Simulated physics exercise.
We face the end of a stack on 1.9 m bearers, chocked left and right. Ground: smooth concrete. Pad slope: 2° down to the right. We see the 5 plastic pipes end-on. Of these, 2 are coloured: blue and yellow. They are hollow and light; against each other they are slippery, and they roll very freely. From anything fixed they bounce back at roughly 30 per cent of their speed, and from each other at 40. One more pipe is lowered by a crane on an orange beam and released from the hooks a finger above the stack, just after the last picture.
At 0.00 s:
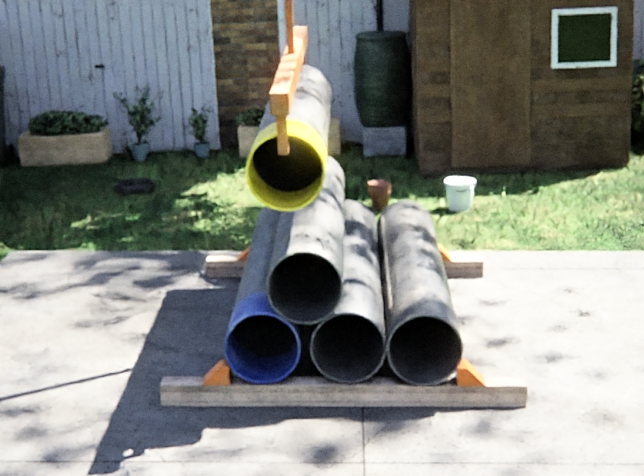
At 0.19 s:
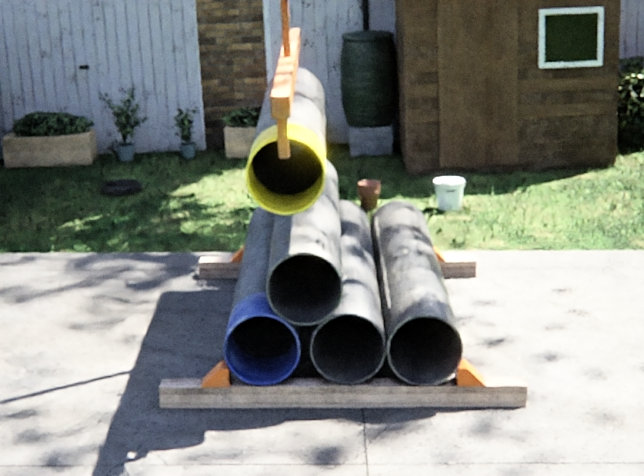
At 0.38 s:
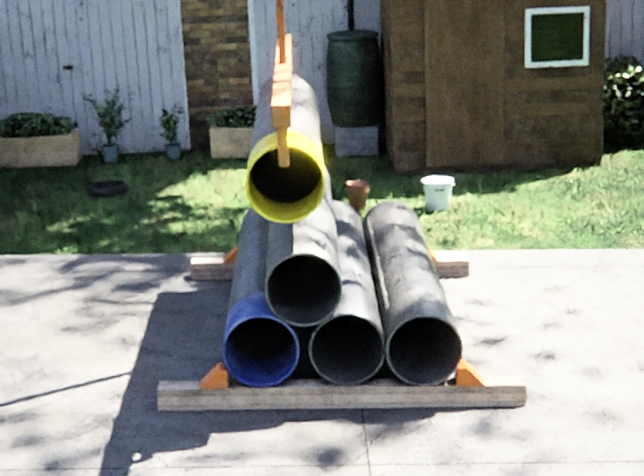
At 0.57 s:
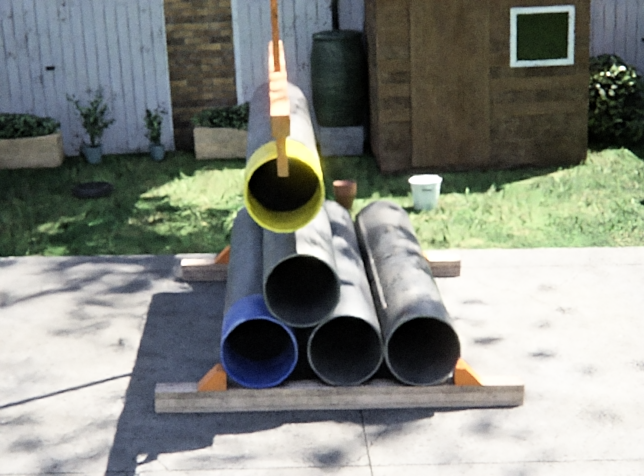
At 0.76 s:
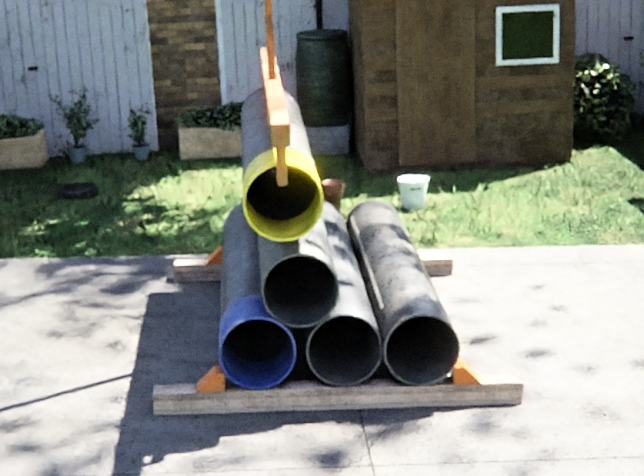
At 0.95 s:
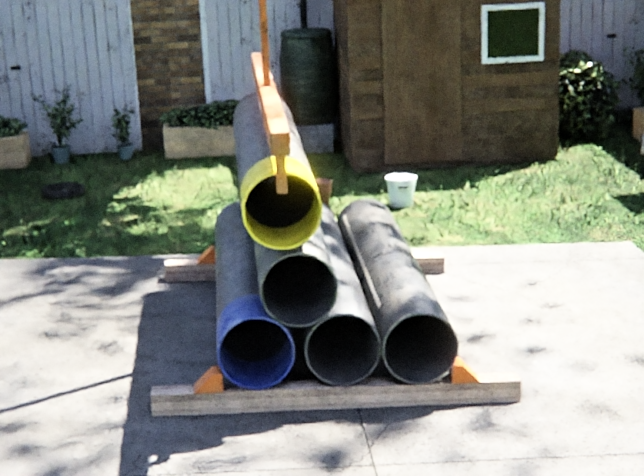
A stack of pipes lies end-on across two timber bearers on sunlit concrete, seen from the front and slightly above, with grass, a fence and a brown shed behind. A blue-ended pipe sits lower left beside two dark ones, another dark pipe rests above, and a yellow-ended pipe hangs from an orange beam. The beam slowly lowers the yellow-ended pipe while the view shifts, the background sliding left.
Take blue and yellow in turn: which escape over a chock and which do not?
Once settled, the blue one is kept back and the yellow one tumbles away.
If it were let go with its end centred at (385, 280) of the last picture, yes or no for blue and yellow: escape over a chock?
Result - blue negative, yellow negative.
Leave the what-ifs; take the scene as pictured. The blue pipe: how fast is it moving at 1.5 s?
Estimated speed near 0.0 m/s.
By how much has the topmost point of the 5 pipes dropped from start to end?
Some 60 centimetres.
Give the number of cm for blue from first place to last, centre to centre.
Displacement for blue: 0.
Then, 1.5 s in, blue is on the bearers, 20 cm inside the left chock; yellow is up on others, 20 cm inside the left chock, rolling left; 0 of 5 are outside the chocks.
Then, 2.0 s in, yellow is beyond the left chock, rolling left; still the same for blue; 1 of 5 is outside the chocks.
In the end (3.4 s), blue is on the bearers, 20 cm inside the left chock; yellow is beyond the left chock; 1 of 5 is outside the chocks.
